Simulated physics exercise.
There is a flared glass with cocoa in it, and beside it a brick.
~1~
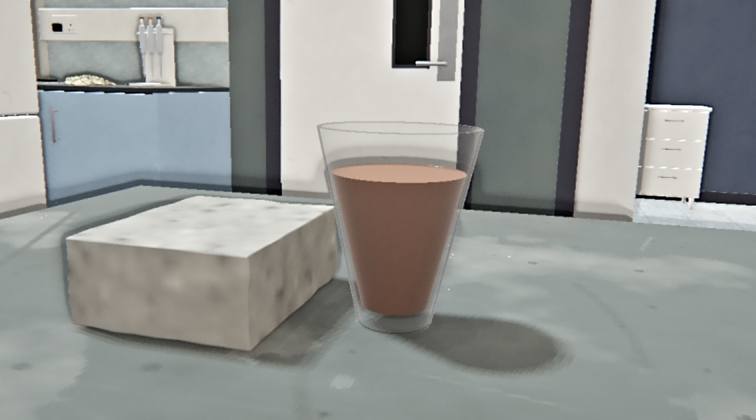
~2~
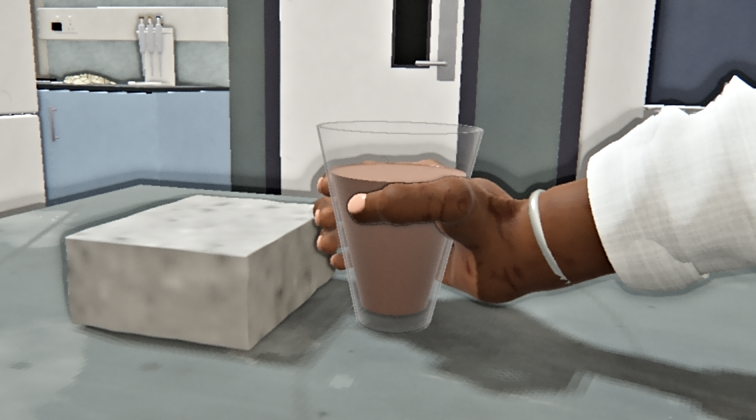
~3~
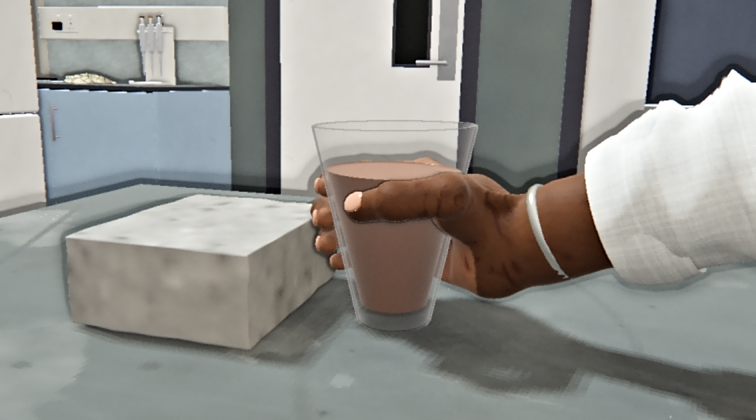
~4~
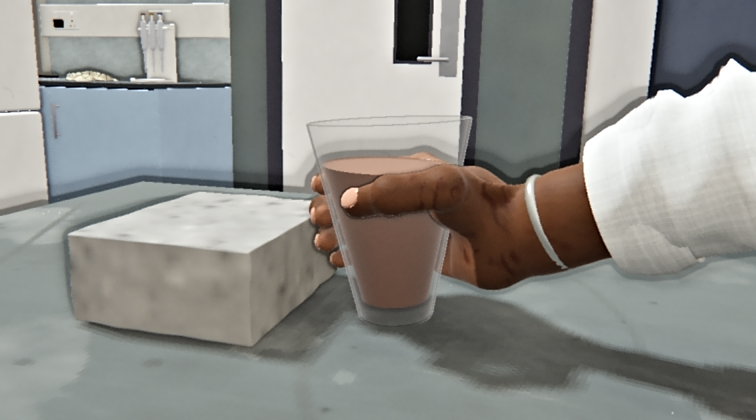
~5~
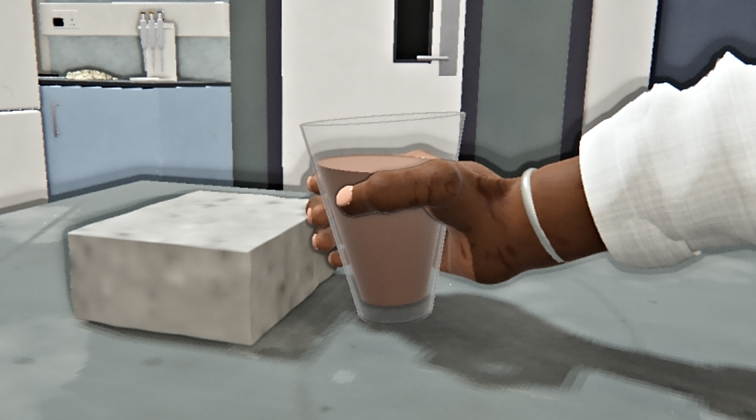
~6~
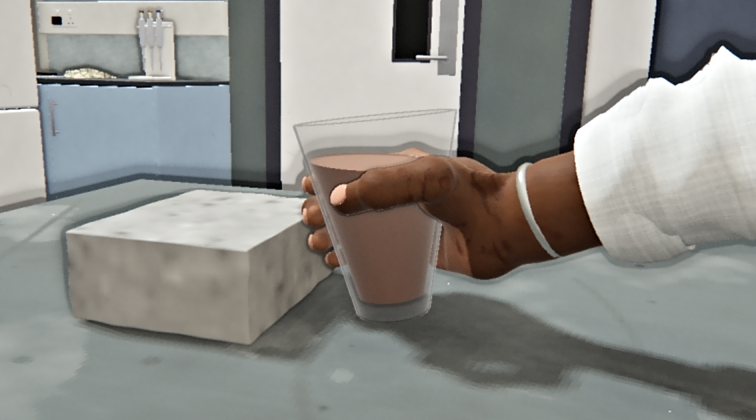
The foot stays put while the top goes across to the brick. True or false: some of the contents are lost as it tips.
False.
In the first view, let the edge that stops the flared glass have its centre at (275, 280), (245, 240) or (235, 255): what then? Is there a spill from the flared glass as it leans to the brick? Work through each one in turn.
Overflow, overflow, overflow.
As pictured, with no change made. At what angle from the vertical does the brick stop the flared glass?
25°, roughly.
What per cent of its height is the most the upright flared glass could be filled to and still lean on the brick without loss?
Around 85 percent of its height.
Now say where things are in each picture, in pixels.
In the first frame, it stands upright; flared glass (397, 217) about three quarters full.
The second frame shows a hand takes hold; flared glass about three quarters full, surface at (398, 173); brick (218, 258).
In the third frame, the top moves towards the brick; flared glass (394, 214) about three quarters full.
The fourth frame shows on the way over; flared glass about three quarters full, surface at (390, 167); brick (221, 254).
In the fifth frame, it is leaning; flared glass (388, 208) about three quarters full.
The sixth frame shows tipping on its foot; flared glass about three quarters full, surface at (379, 163); brick (219, 252).
Soon after, the flared glass leans by about 15°; nothing has left it.
Later, the flared glass leans by about 20°; nothing has left it.
In the end, the flared glass leans by about 25°, against the brick; nothing has left it.
